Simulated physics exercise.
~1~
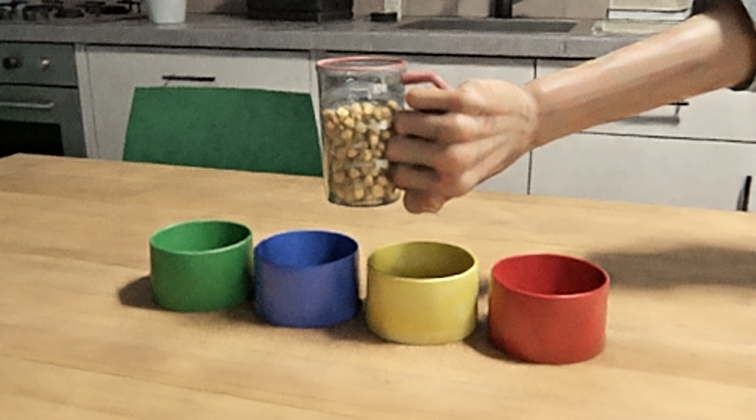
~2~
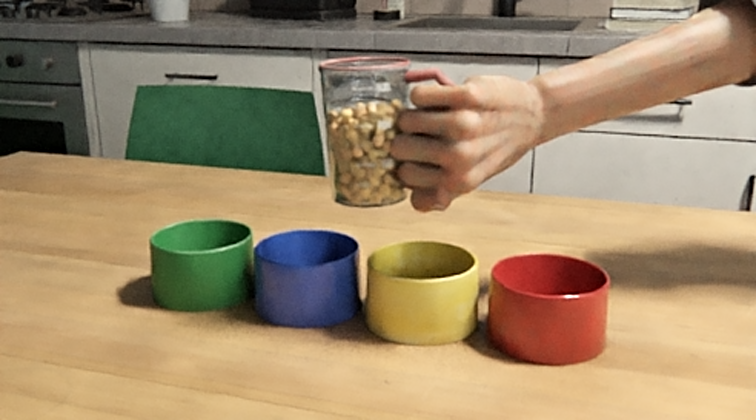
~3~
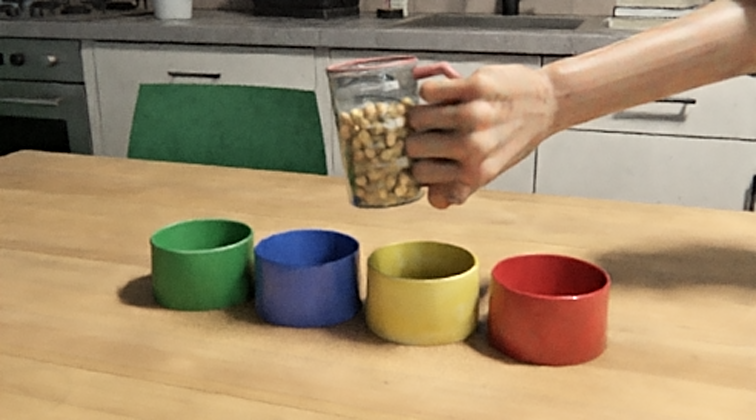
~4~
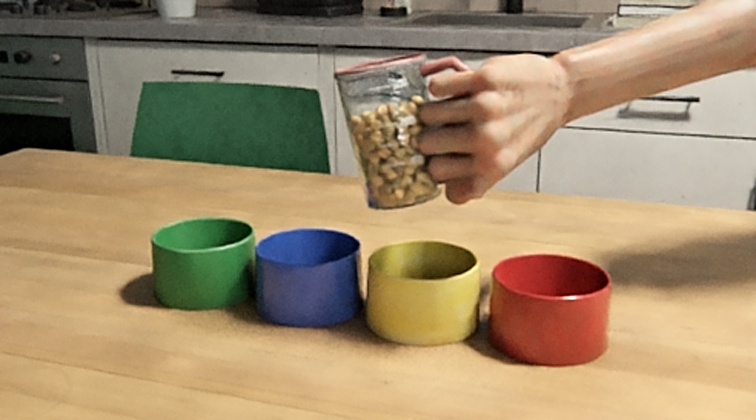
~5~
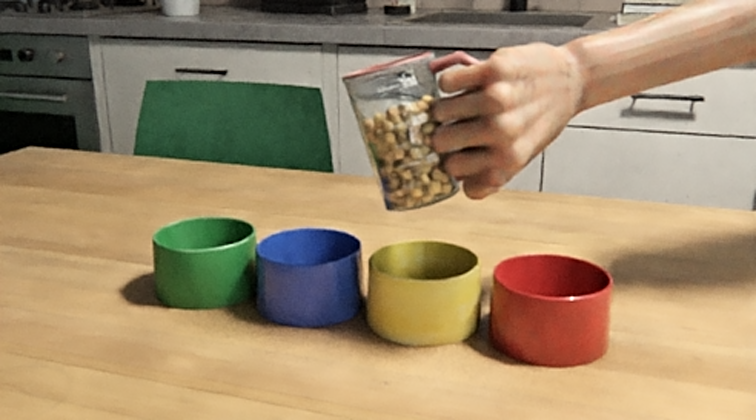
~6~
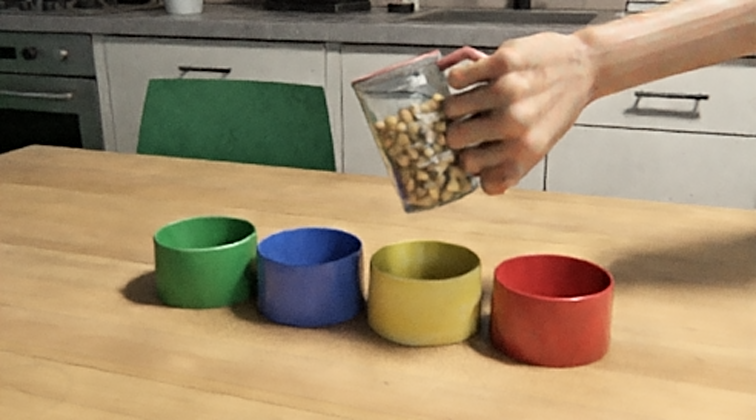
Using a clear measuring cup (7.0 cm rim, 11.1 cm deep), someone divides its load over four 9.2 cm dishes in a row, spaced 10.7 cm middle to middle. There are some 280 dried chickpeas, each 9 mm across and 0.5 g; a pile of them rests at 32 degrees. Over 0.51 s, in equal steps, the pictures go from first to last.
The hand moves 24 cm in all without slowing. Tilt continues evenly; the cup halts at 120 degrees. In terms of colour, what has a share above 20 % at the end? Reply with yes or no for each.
Red dish: Yes, blue dish: No, green dish: No, yellow dish: No, counter: No.
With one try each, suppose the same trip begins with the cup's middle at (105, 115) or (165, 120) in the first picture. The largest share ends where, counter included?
The biggest share goes to blue on the first try and blue on the second.
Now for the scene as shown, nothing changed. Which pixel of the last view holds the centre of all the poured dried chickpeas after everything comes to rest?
Close to pixel (550, 308).
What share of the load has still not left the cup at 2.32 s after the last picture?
Some 20 %.
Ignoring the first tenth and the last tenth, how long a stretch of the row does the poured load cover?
It spans roughly 5 centimetres along the row.
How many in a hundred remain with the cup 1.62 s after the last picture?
That would be some 100 per cent.
Then, 0.97 s after the last picture, tilt 67 degrees; cup holds 100 %.
Then, 1.62 s after the last picture, tilt 97 degrees; cup holds 100 %.
Then, 2.32 s after the last picture, tilt 120 degrees; cup holds 20 %, red 80 %.
In the end, red 100 %, blue 0 %, green 0 %, yellow 0 %, counter 0 %.
